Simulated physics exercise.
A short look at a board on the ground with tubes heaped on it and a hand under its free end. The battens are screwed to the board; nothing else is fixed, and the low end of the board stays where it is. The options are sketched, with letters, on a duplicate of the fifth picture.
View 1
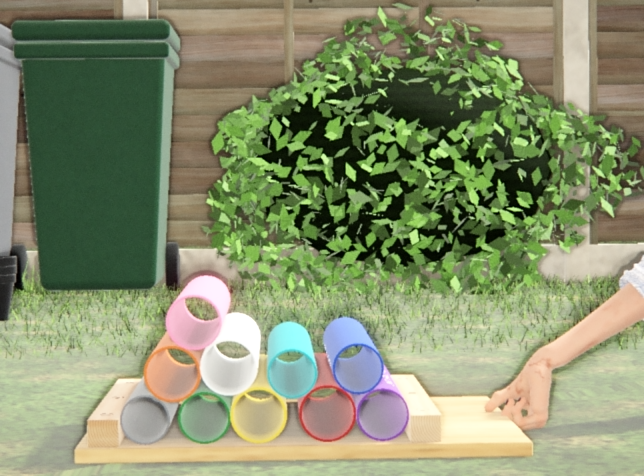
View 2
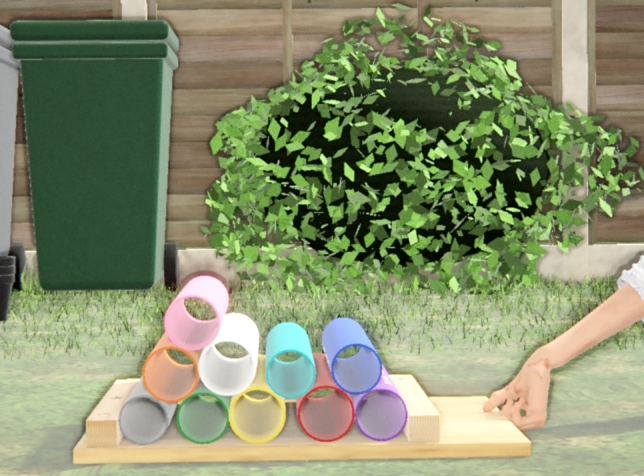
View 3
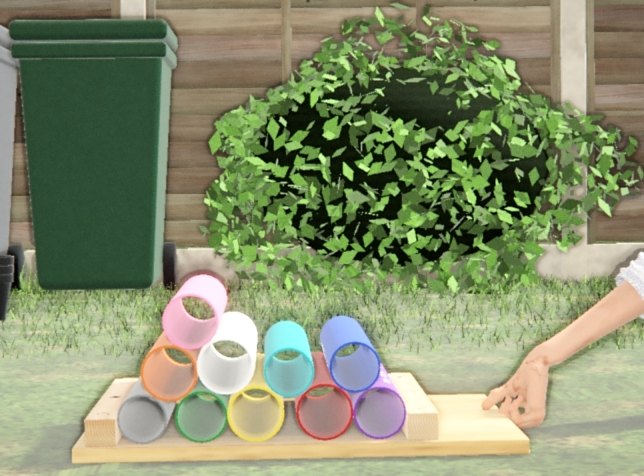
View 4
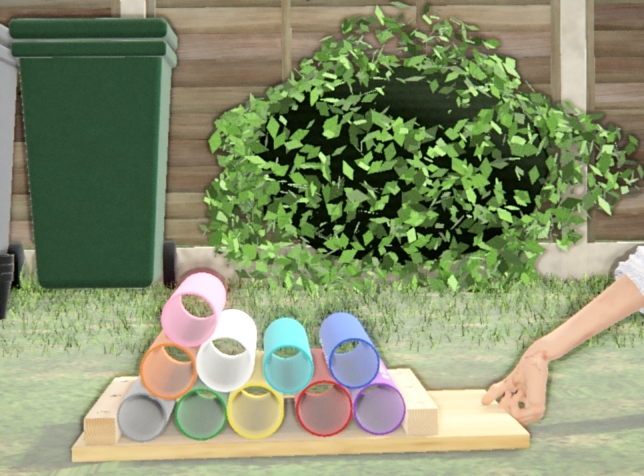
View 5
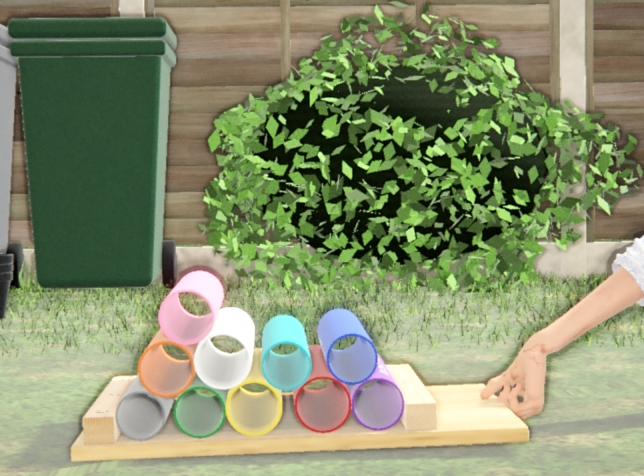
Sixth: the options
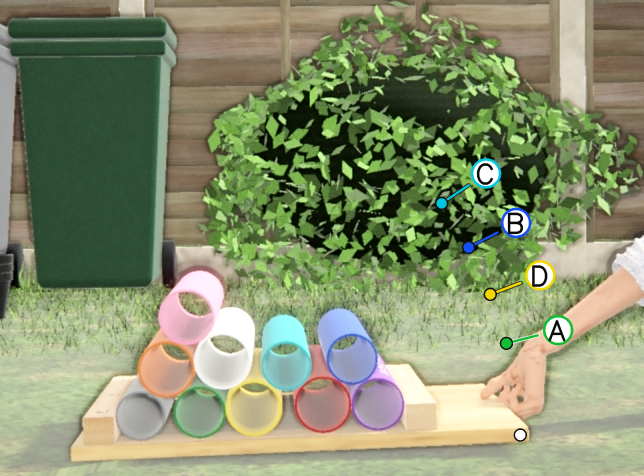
Nothing visibly moves beyond a very slight shift of the whole view as a hand stays at the right end of a wooden board on grass, with colourful tubes stacked between its battens, before a bush and green bin.
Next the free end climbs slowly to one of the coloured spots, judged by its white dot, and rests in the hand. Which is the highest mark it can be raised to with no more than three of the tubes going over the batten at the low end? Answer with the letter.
Mark B is as high as it can go.
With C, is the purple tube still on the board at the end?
The purple tube: Yes.
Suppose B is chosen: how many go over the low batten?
At B the number is three.
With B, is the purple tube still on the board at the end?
Yes, with B.
On the copy, A at (506, 343); B at (469, 247); C at (441, 203); D at (490, 295); the white dot at (521, 435).
On B. First, board at 16°.
Then, board at 27°.
Finally, board at 27°, three over the low batten (orange, white, pink).
By contrast, A two over the low batten (orange, pink); C four over the low batten (orange, white, turquoise, pink); D two over the low batten (orange, pink).
